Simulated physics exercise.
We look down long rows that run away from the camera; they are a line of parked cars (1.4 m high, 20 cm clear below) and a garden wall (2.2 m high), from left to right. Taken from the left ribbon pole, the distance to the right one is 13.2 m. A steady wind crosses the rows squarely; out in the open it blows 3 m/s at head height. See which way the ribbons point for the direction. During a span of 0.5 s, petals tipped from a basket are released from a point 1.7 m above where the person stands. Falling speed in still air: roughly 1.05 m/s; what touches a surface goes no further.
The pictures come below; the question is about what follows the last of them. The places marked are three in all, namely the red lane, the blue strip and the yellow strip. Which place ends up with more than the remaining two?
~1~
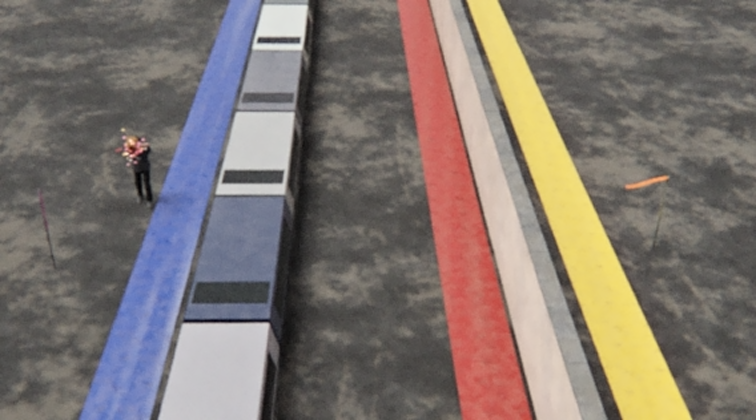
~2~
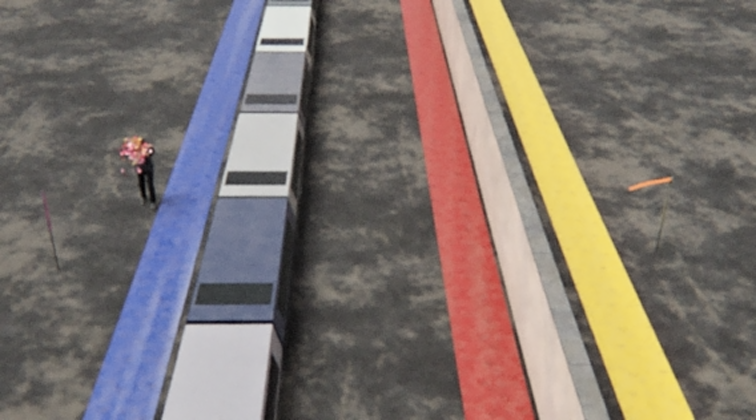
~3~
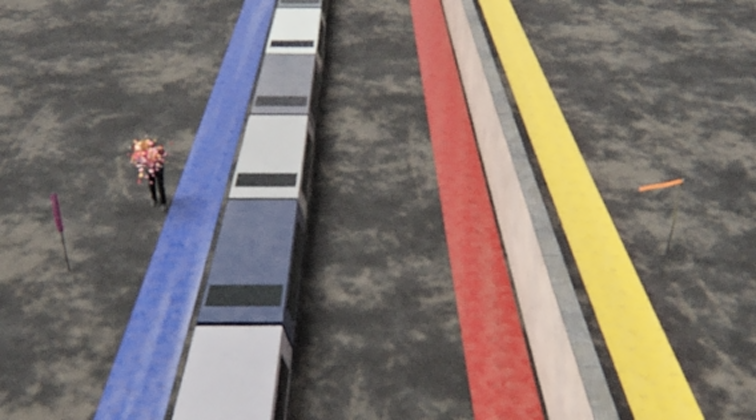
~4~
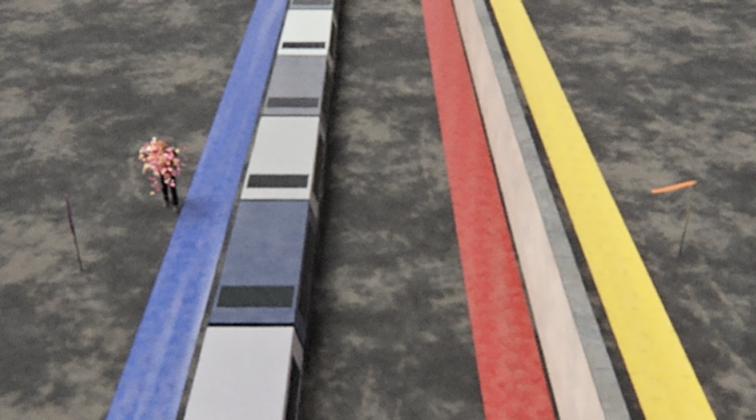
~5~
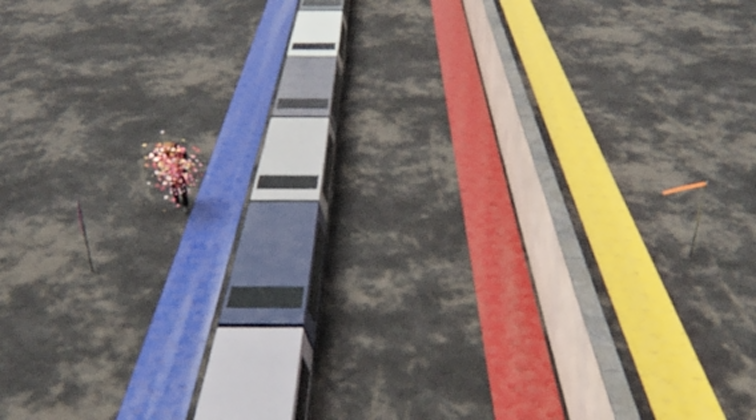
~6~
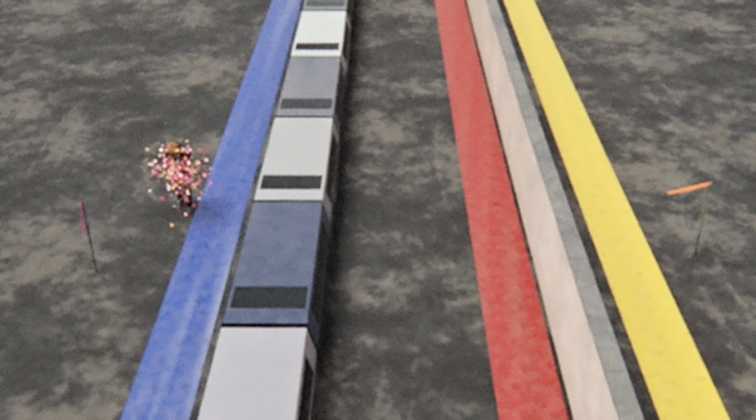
Most goes to the blue one.
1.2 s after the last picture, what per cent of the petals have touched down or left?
My guess would be close to 45 percent.
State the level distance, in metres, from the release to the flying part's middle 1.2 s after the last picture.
That comes to around 0.5 m.
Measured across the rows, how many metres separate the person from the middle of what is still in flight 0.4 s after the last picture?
That distance is some 0.5 m.
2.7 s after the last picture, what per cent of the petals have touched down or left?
Roughly 90 per cent at that point.
Then, 0.4 s after the last picture, 4 % is no longer flying here, and 0 % lies on the yellow strip, 0 % on the red lane and 2 % on the blue strip; the middle of what still flies is 0.9 m above the low ground, near (188, 185).
Then, 1.2 s after the last picture, 44 % is no longer flying here, and 0 % lies on the yellow strip, 0 % on the red lane and 32 % on the blue strip; the middle of what still flies is 0.6 m above the low ground, near (204, 197).
Then, 2.7 s after the last picture, 89 % is no longer flying here, and 0 % lies on the yellow strip, 0 % on the red lane and 62 % on the blue strip; the middle of what still flies is 0.5 m above the low ground, near (216, 198).
Then, 7.2 s after the last picture, 99 % is no longer flying here, and 0 % lies on the yellow strip, 0 % on the red lane and 67 % on the blue strip.
Then, 44.2 s after the last picture, 100 % is no longer flying here, and 0 % lies on the yellow strip, 0 % on the red lane and 67 % on the blue strip.
